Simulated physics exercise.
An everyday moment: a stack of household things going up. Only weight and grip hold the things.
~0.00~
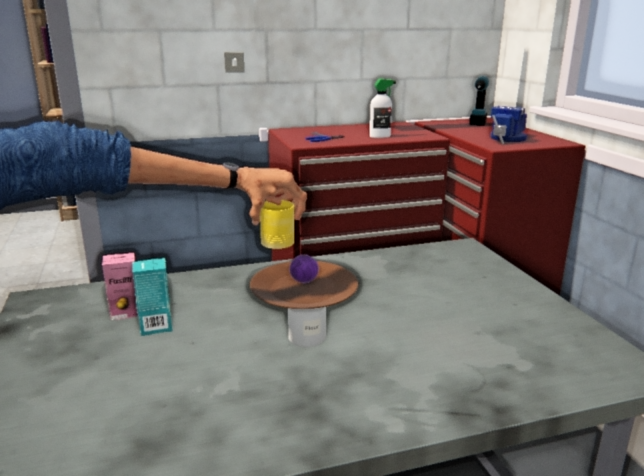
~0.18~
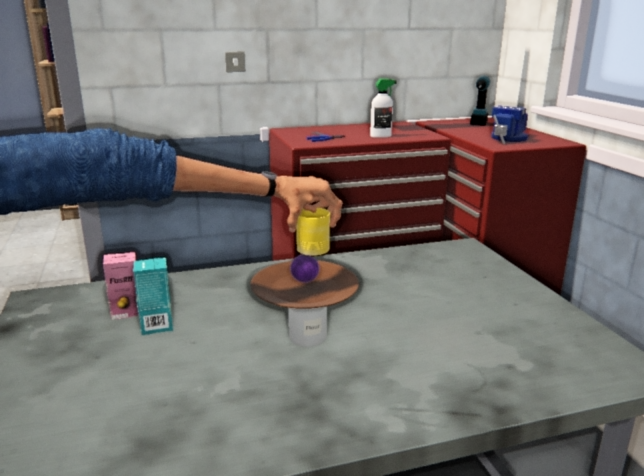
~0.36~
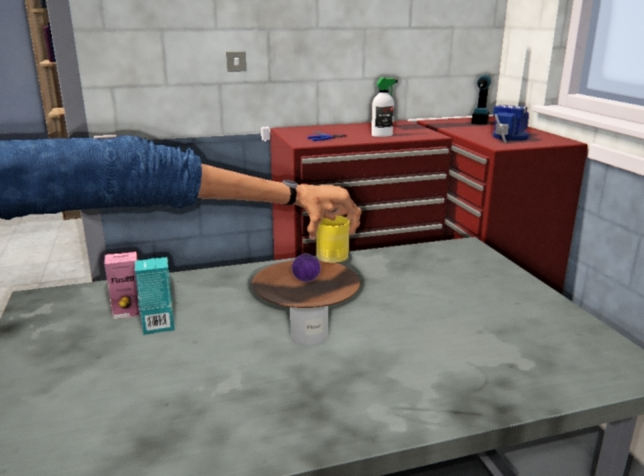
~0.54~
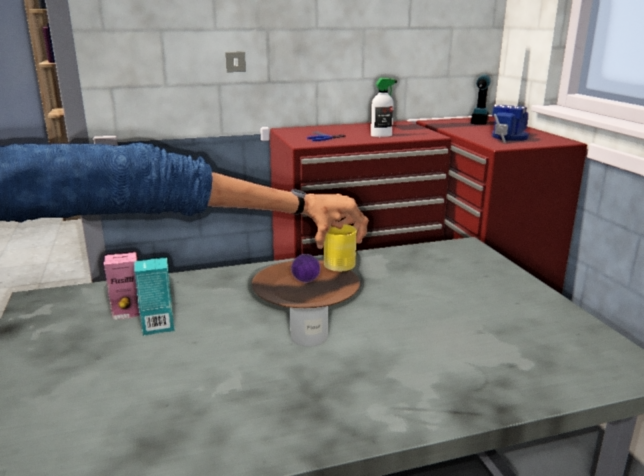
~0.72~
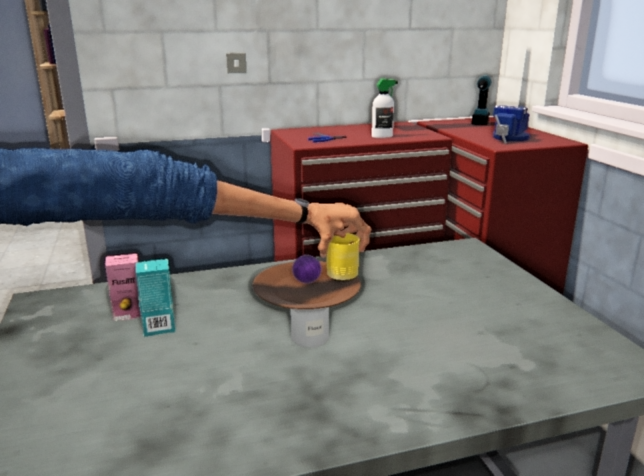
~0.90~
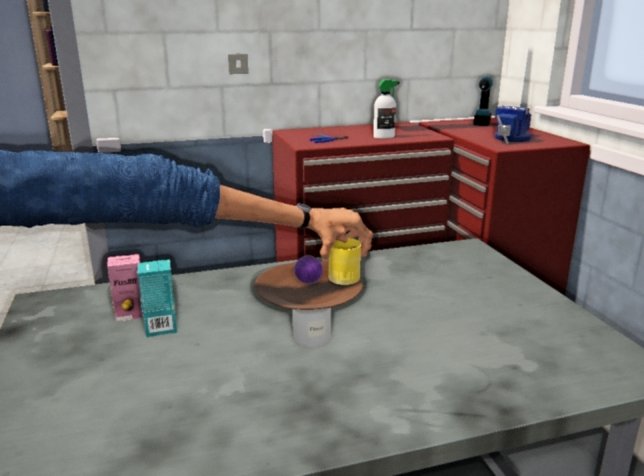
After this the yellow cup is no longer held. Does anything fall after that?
The pile holds.
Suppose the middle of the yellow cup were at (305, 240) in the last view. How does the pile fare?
Then it comes apart.
Around 1.10 s, nothing moves.
Around 1.40 s, yellow cup resting near (345, 262).
Finally (2.0 s), all 6 still in place. Final places as the last picture's camera would see them, yellow cup near (345, 262). The pile keeps its balance.
